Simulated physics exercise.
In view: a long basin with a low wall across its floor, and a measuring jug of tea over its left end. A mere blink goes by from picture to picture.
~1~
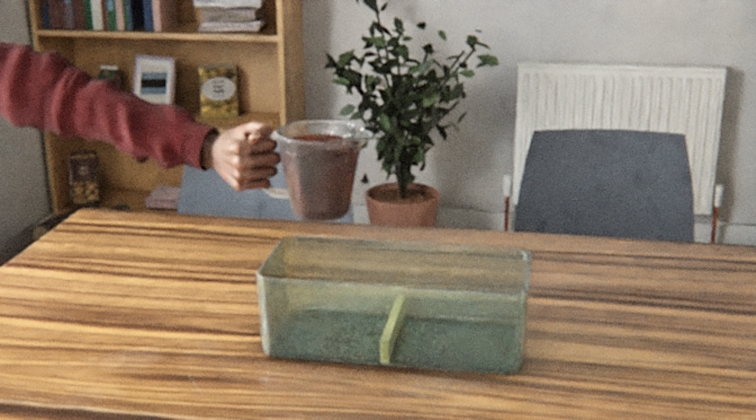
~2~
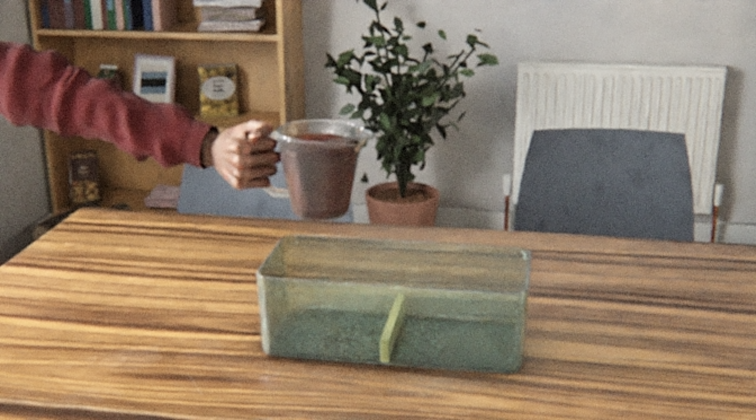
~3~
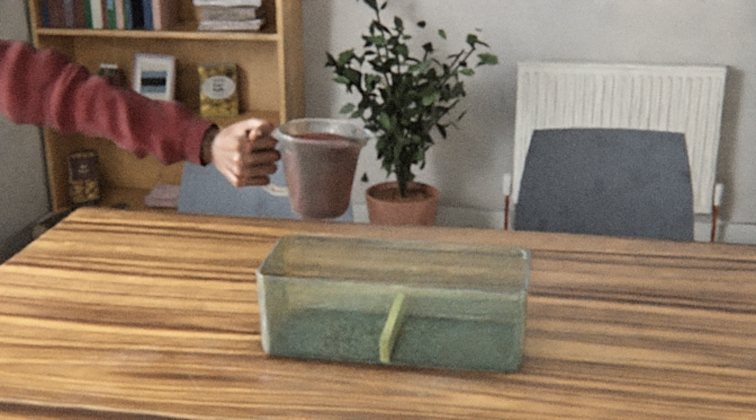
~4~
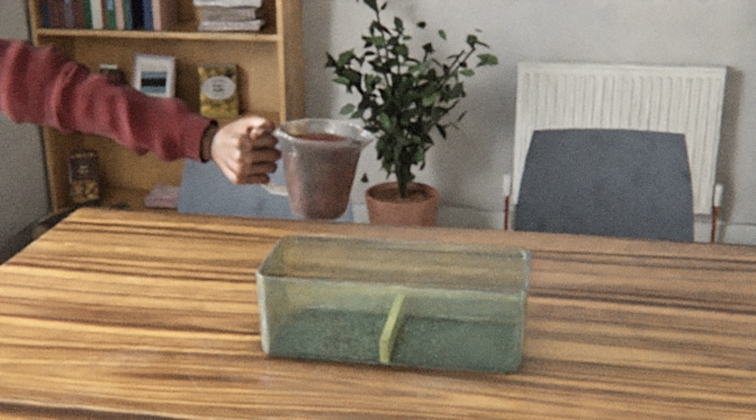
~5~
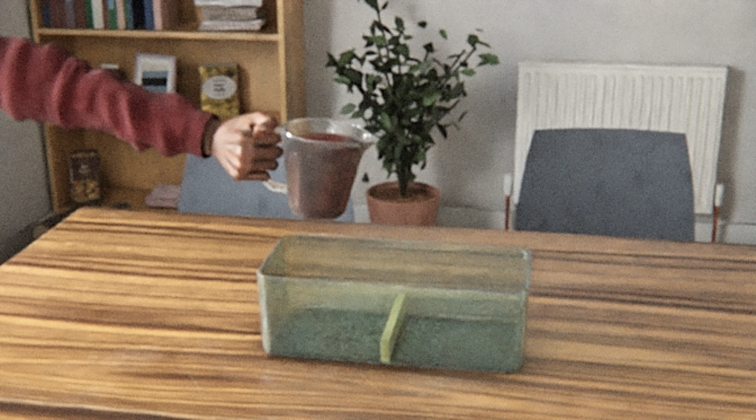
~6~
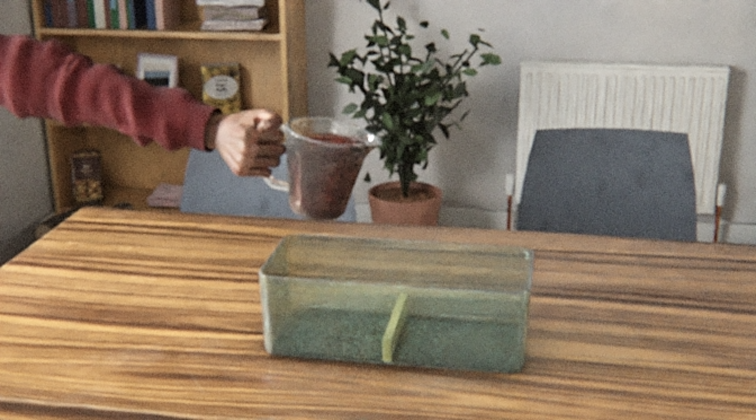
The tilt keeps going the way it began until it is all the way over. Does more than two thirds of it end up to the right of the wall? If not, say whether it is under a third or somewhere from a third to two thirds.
My call is that the right side exceeds two thirds.
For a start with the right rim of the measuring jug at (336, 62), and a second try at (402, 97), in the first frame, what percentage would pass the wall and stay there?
It comes to 70 % the first time and 95 % the second.
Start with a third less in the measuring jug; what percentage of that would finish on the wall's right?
My estimate is about 90 percent.
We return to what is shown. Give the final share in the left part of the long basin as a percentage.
Close to 10 per cent.
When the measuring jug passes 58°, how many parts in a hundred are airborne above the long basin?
Near 15 parts in a hundred.
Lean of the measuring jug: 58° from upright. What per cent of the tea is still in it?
Near 75 percent is still in there.
A moment on, the measuring jug is tipped part way and 76 per cent is still to pour, 0 is left of the wall and 8 right of it.
Next, the measuring jug is tipped on its side and 23 per cent is still to pour, 2 is left of the wall and 61 right of it.
Then the measuring jug is tipped right over and 0 per cent is still to pour, 9 is left of the wall and 90 right of it.
Later the measuring jug is tipped right over and 0 per cent is still to pour, 10 is left of the wall and 90 right of it.
In the end 10 per cent lies left of the wall, 90 right of it and 1 outside.
